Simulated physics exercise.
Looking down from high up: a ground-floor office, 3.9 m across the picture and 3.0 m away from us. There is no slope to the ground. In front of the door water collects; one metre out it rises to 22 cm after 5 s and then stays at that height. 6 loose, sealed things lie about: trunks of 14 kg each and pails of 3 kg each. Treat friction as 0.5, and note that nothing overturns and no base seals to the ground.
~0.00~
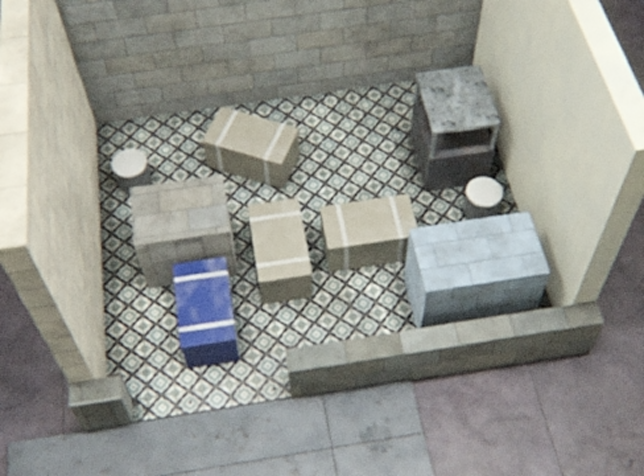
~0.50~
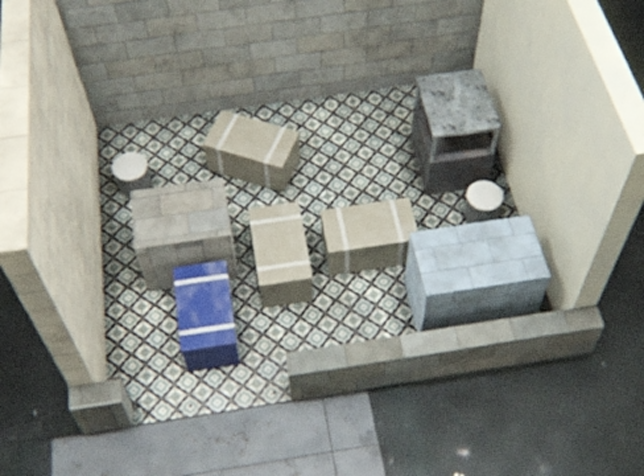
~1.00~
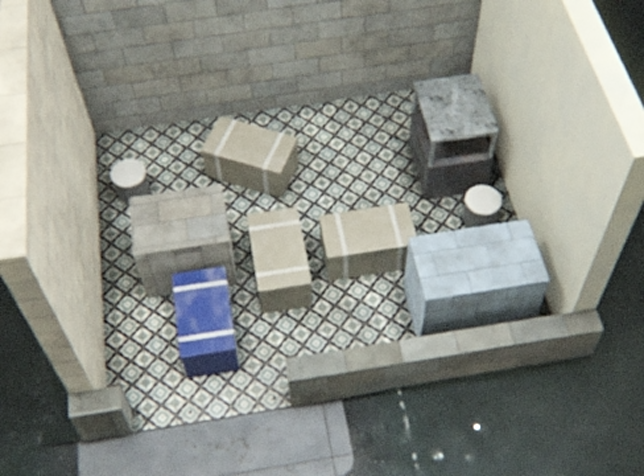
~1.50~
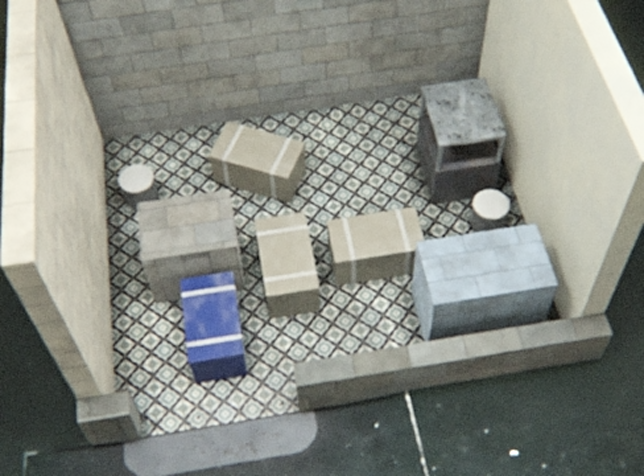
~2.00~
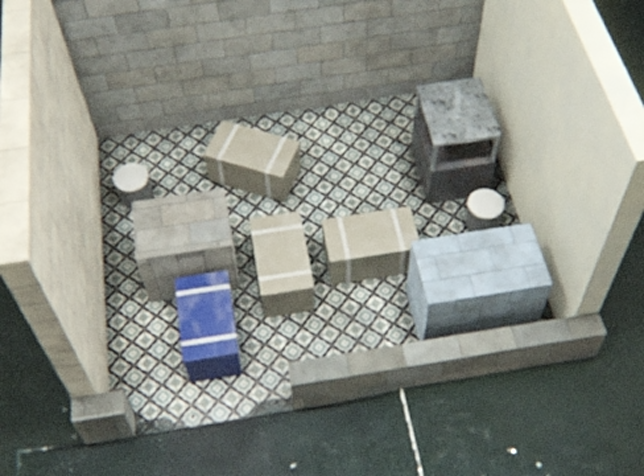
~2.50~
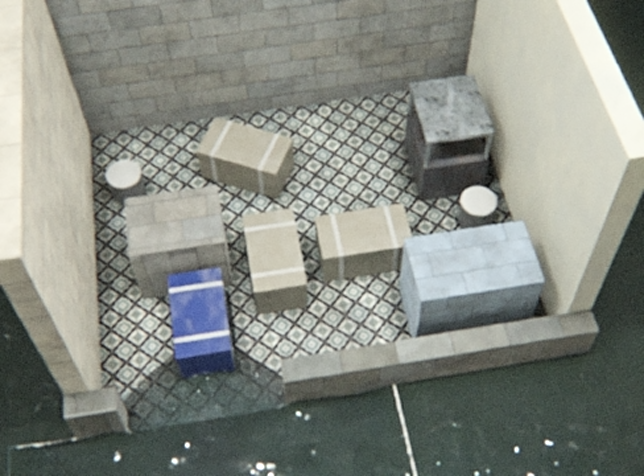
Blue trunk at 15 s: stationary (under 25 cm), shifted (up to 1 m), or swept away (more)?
The move is big.
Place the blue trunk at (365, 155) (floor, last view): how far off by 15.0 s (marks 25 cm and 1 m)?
Outcome - it covers a small distance.
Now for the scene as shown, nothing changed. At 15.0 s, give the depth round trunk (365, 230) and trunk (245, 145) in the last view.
I'd put it at 17 cm and 18 cm respectively.
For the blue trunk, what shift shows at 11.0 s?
Shift by then: About 250 cm.
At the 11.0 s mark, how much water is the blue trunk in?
About 19 cm.
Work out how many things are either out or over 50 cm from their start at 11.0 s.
By my tally, 4.
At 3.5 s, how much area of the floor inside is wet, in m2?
Roughly 1.5 m2 of it is wet.
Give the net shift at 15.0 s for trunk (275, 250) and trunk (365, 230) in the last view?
They sit 250 cm and 100 cm away, in the order given.
After 3.5 s the blue trunk is near (198, 306), 0.1 m from its start, aground; 0 afloat.
After 6.8 s the blue trunk is near (297, 284), 0.8 m from its start, afloat; 3 afloat.
After 11.0 s the blue trunk is near (471, 221), 2.4 m from its start, afloat; 6 afloat.
After 15.0 s the blue trunk is near (417, 220), 2.0 m from its start, afloat; 6 afloat.
